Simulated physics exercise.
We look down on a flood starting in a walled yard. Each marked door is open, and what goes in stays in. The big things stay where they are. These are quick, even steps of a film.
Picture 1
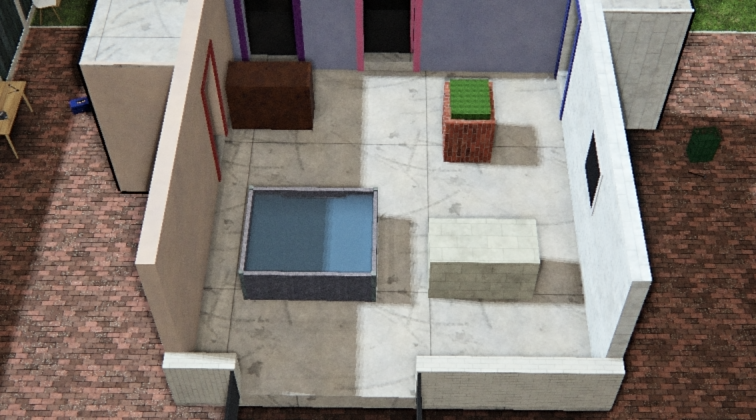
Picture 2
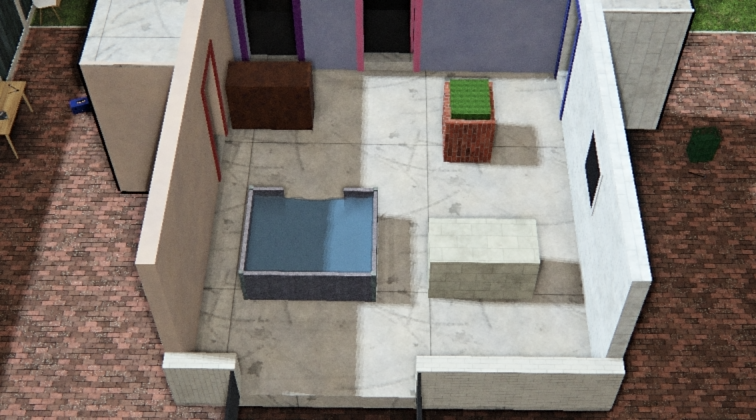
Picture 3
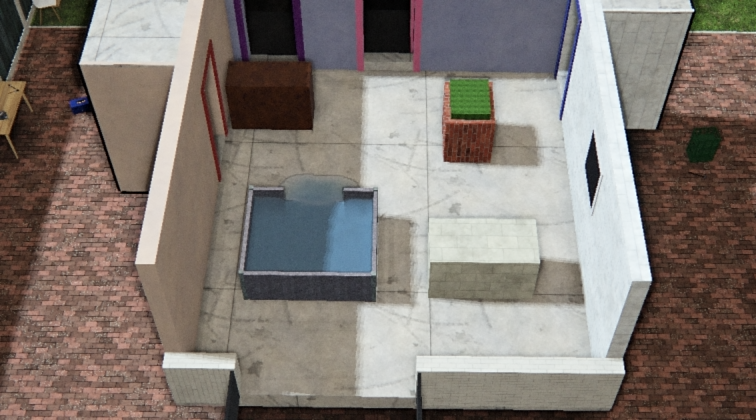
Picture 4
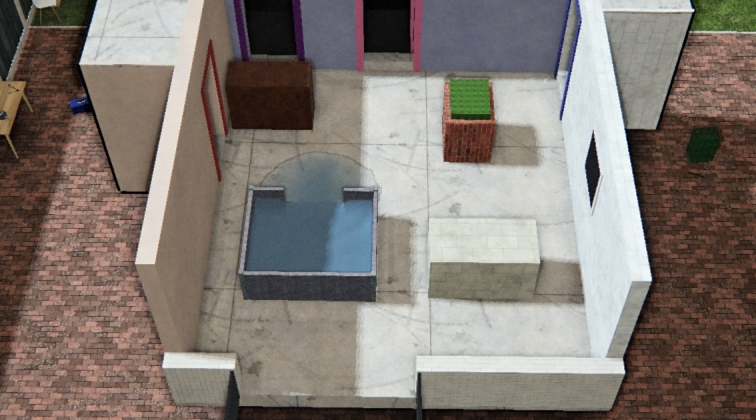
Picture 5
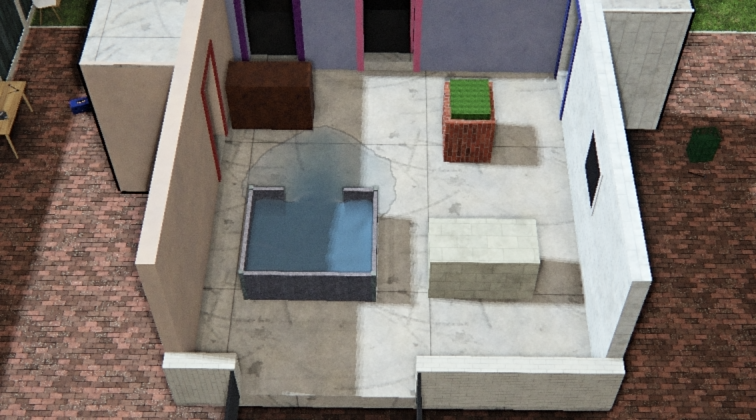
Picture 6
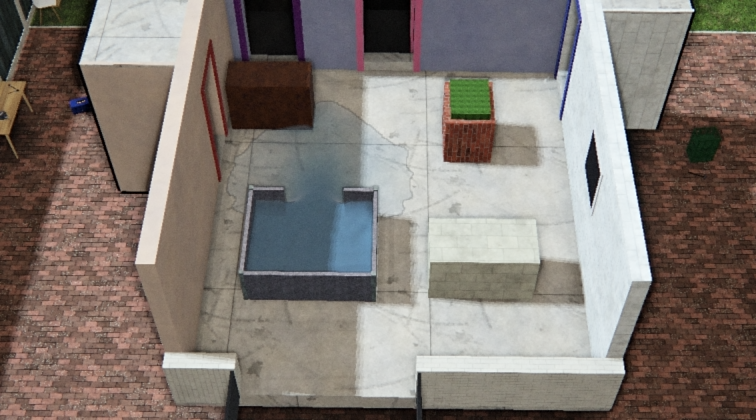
At the start, a grey tank of blue water sits whole and still in a walled yard among several blocks. A gap opens in its far side, and water pours out onto the pale floor, spreading in a widening sheet toward the brown block and the back wall.
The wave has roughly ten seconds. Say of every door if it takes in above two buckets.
The blue door admits no more than that; the pink door admits no more than that; the purple door admits no more than that; the red door lets in a lot.
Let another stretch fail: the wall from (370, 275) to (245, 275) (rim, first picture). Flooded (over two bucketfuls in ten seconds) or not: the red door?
In short: Red keeps below it.
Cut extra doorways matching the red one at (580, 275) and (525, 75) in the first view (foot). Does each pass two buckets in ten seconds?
One after the other: Lets less in, takes more.
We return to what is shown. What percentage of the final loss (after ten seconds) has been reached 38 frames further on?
I make it 75 per cent.
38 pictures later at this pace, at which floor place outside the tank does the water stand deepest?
Close to (554, 96).
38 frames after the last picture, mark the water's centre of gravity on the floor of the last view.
I would point to (375, 174).
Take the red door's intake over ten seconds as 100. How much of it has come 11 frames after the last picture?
I make it 25 per cent.
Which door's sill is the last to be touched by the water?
That is the door marked blue.
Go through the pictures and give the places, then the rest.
The first picture shows the tank at (311, 233) is whole and still.
In the second picture, the front is at a hidden place, out from the gap on the tank's far side.
In the third picture, water pours out on the tank's far side and has run to (349, 184).
In the fourth picture, the front is at (330, 156), out from the gap on the tank's far side.
In the fifth picture, water pours out on the tank's far side and has run to (324, 129).
In the sixth picture, the front is at (336, 107), out from the gap on the tank's far side.
A moment on, water covers 25 % of the floor; the blue door not reached, the pink door wet at the sill, nothing in, the purple door not reached, the red door wet at the sill, nothing in.
Next, water covers 35 % of the floor; the blue door not reached, the pink door wet at the sill, nothing in, the purple door wet at the sill, nothing in, the red door over two buckets in.
Then, water covers 45 % of the floor; the blue door wet at the sill, nothing in, the pink door under two buckets in, the purple door wet at the sill, nothing in, the red door far over two buckets in.
Later, water covers 65 % of the floor; the blue door wet at the sill, nothing in, the pink door under two buckets in, the purple door under two buckets in, the red door far over two buckets in.
In the end, water covers 90 % of the floor; the blue door wet at the sill, nothing in, the pink door under two buckets in, the purple door under two buckets in, the red door far over two buckets in.
